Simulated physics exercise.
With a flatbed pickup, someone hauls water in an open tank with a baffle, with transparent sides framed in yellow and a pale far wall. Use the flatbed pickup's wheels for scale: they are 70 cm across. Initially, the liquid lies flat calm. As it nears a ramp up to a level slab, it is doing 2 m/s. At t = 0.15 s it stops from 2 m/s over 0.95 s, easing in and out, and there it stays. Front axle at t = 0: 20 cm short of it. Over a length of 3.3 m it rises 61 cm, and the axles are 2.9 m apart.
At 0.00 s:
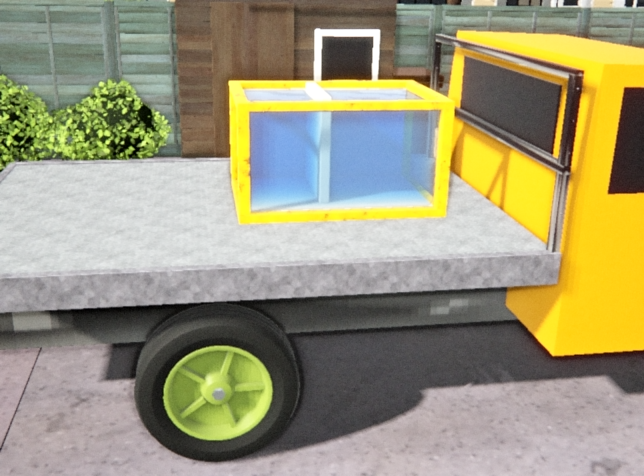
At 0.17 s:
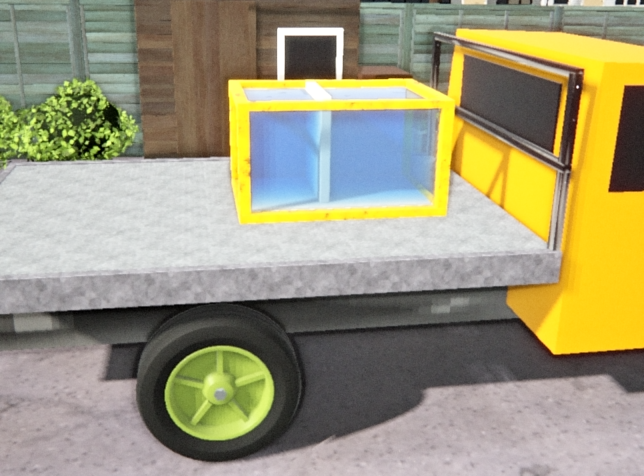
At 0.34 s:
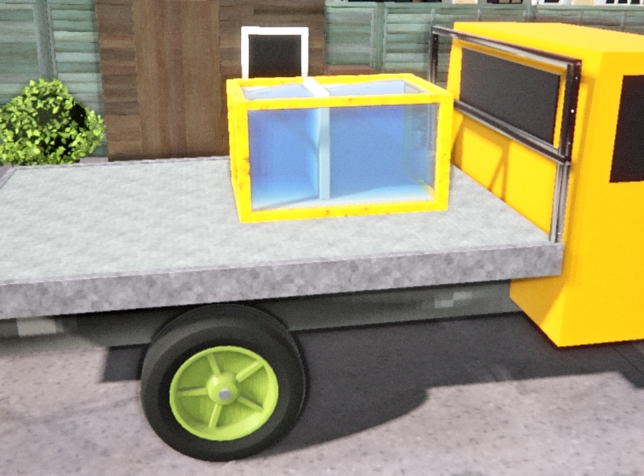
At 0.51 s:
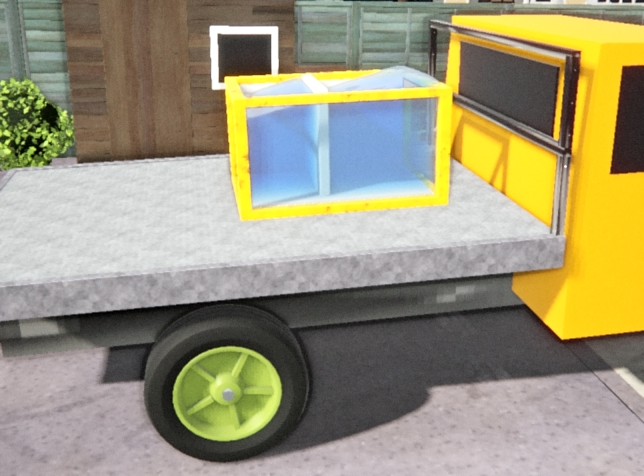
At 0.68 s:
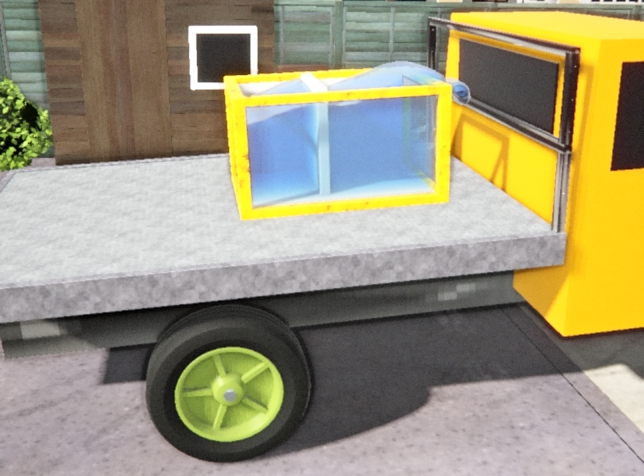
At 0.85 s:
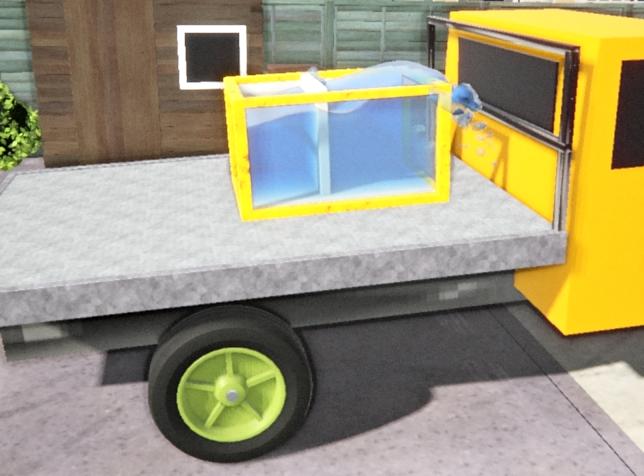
In a paved yard seen from the side, with a green fence, a brown wooden panel and leafy bushes behind, the camera keeps pace with a truck. A yellow-framed clear tank of blue water sits on its grey flatbed behind the yellow cab, above a lime-green wheel. The background slides left as the truck rolls right and tilts slightly nose up, and the water climbs forward, then splashes over the tank's front edge.
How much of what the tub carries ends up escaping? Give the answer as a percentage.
6 %.
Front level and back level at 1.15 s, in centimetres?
Roughly 52 cm in front and 42 cm behind.
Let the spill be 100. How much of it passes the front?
Fraction of spill: Roughly 80%.
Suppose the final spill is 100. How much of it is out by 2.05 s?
By then about 80 per cent is out.
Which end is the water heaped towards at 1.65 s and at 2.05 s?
The liquid stands at the rear end first and then at the rear end.
By 1.15 s the surface is 51 cm up at the front and 42 cm at the back; 4 per cent is out, over the front.
By 1.65 s the surface is 45 cm up at the front and 50 cm at the back; 5 per cent is out, over the front.
By 2.05 s the surface is 39 cm up at the front and 53 cm at the back; 5 per cent is out, over the front.
By 4.09 s 6 per cent is out, over the front, 14 of 252 litres.
